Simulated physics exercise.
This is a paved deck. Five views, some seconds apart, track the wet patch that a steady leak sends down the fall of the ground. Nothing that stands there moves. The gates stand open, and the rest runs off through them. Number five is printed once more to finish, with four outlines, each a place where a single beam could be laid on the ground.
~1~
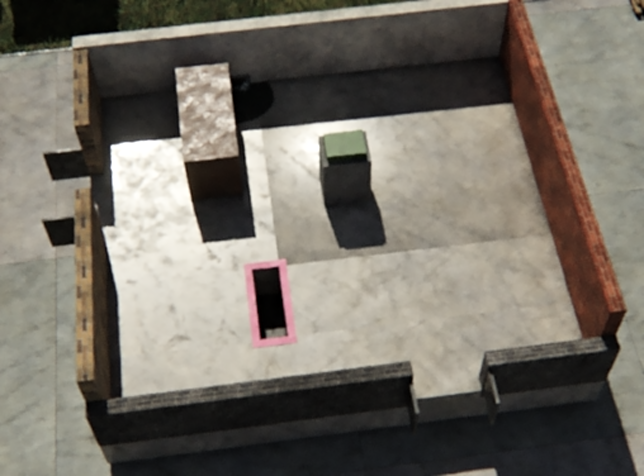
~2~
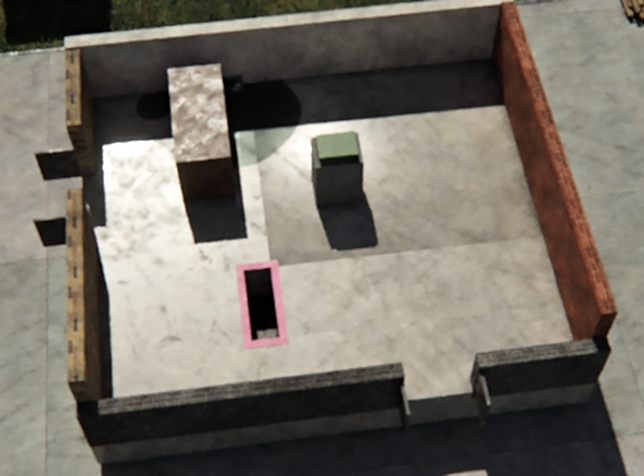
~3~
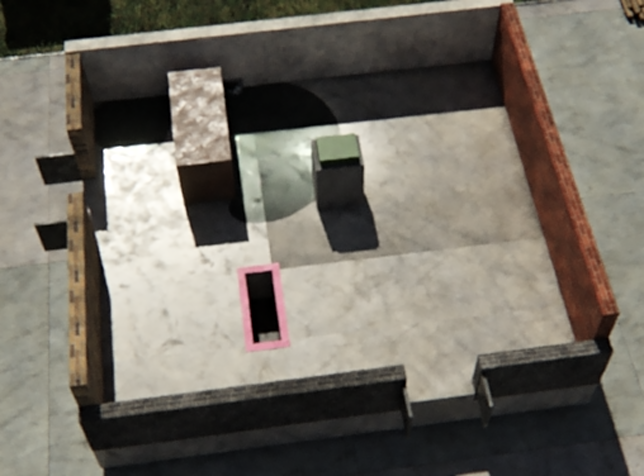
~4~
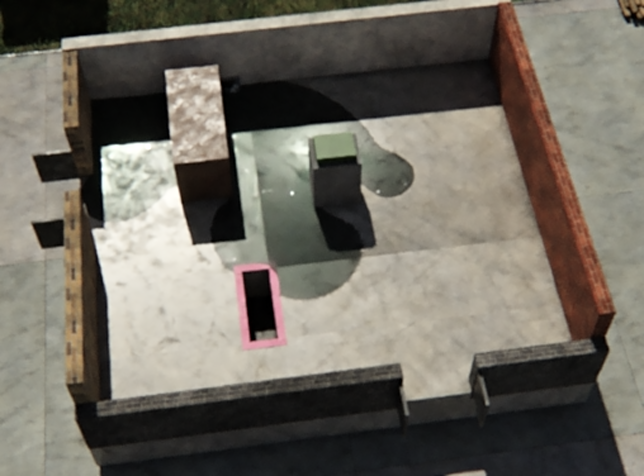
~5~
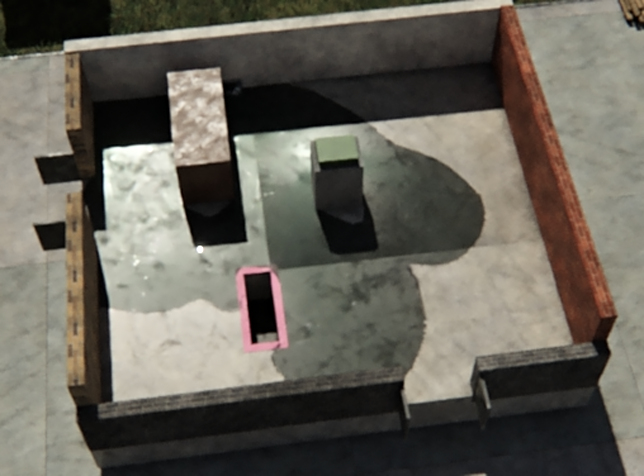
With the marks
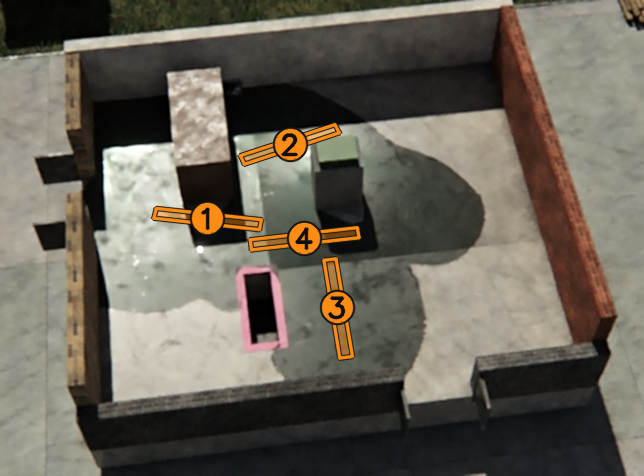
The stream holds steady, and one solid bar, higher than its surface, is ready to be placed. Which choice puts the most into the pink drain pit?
Best: 3.
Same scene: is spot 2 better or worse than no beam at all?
Spot 2 is worse.
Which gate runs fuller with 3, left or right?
The right gate.
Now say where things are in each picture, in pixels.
In the first frame, outfall at (236, 80); pink drain pit at (270, 303); open gate at (443, 381); open gate at (105, 205); 2 % of the ground under water, visible out to (253, 104); pink drain pit still dry.
In the second frame, 6 % of the ground under water, visible out to (256, 157); pink drain pit still dry.
In the third frame, 15 % of the ground under water, visible out to (285, 211); pink drain pit still dry.
In the fourth frame, 27 % of the ground under water, visible out to (340, 280); pink drain pit still dry.
In the fifth frame, 48 % of the ground under water, visible out to (404, 350); pink drain pit taking water.
In orange, 1 from (155, 213) to (260, 224); 2 from (242, 159) to (337, 128); 3 from (346, 357) to (329, 259); 4 from (250, 244) to (358, 232).
With 1, about 16 % of the stream goes into the pink drain pit, about 79 % out by the gates.
With 2, about 13 % of the stream goes into the pink drain pit, about 81 % out by the gates.
With 3, about 26 % of the stream goes into the pink drain pit, about 70 % out by the gates.
With 4, about 11 % of the stream goes into the pink drain pit, about 83 % out by the gates.
